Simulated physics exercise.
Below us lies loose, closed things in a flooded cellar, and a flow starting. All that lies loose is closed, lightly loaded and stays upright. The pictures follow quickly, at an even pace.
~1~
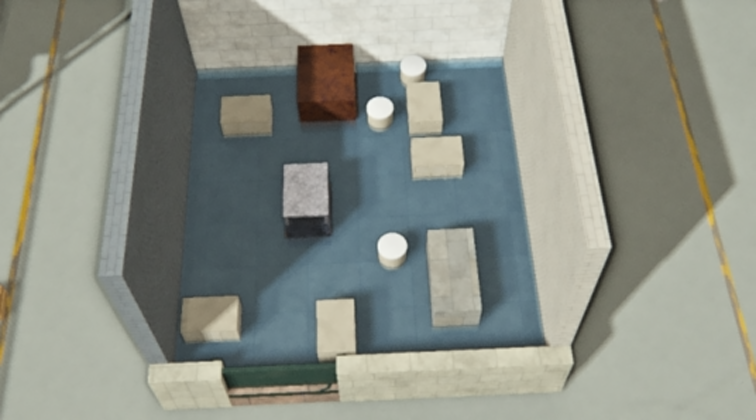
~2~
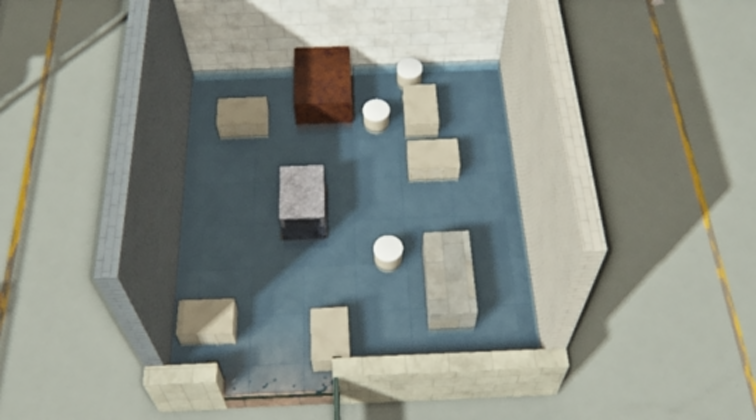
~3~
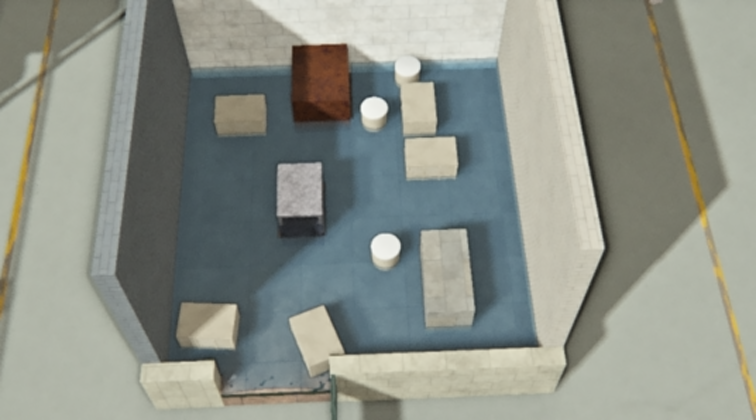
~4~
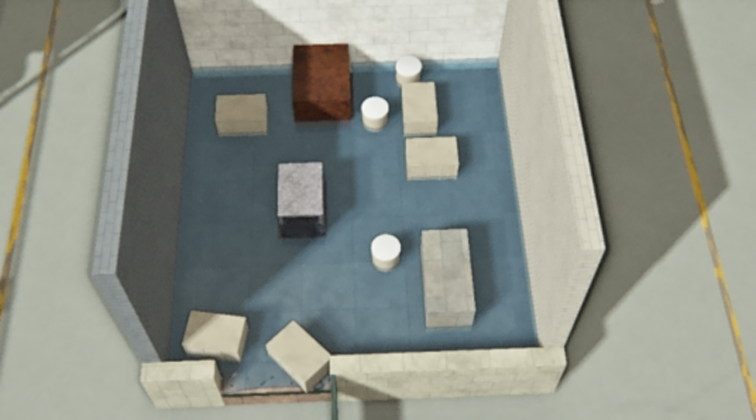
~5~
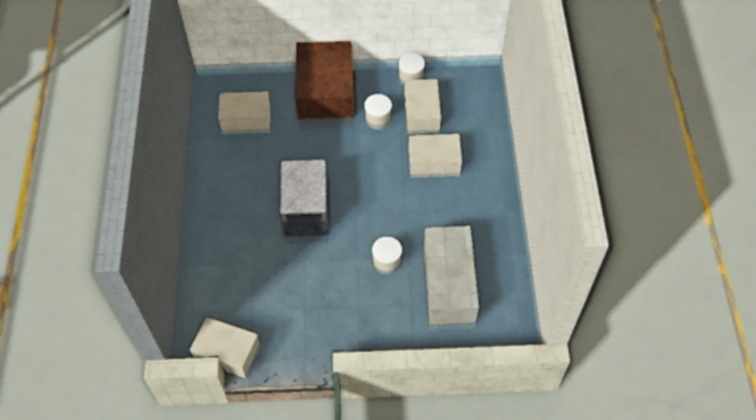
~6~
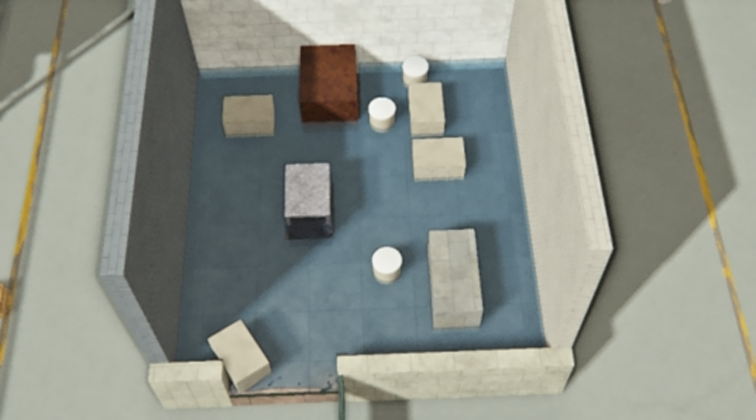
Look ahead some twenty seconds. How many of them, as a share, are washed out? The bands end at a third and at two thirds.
Share: One to two thirds.
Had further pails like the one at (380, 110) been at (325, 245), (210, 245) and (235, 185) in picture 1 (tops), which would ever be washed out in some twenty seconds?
One after the other: Carried outside, gone, yes.
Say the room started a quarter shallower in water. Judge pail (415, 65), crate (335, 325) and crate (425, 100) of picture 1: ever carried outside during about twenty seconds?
As listed: No, gone, still in.
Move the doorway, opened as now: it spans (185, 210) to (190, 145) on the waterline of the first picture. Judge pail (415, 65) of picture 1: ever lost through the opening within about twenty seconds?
Verdict: Still in.
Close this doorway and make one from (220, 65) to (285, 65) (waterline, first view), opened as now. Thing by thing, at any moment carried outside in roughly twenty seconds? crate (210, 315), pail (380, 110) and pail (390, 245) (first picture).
As listed: Left behind, out, no.
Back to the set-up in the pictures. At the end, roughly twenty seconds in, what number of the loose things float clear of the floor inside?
I count 4.
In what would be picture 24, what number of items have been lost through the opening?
I count 3.
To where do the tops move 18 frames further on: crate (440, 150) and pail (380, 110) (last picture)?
Roughly at (392, 200) and (322, 143).
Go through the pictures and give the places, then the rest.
In the first frame, a crate at (210, 314), afloat; a pail at (392, 246) floats; 0 of 8 have shifted.
In the second frame, a crate at (205, 316), afloat; a pail at (388, 248), afloat; 1 of 8 have shifted.
In the third frame, a crate at (206, 320), afloat, close to its start; a pail at (386, 246), afloat; 2 of 8 have shifted.
In the fourth frame, a crate at (214, 331), afloat, close to its start; a pail at (386, 247) floats; 2 of 8 have shifted.
In the fifth frame, a crate at (224, 342), afloat, a stride from its start; a pail at (387, 250) floats, close to its start; 3 of 8 have shifted.
In the sixth frame, a crate at (238, 351) floats, a stride from its start; a pail at (387, 260), afloat, close to its start; 3 of 8 have shifted.
A moment on, 2 of 8 are out; 6 afloat.
Next, 3 of 8 are out; 5 afloat.
Later, 3 of 8 are out; 5 afloat.
In the end, 4 of 8 are out; 4 afloat.
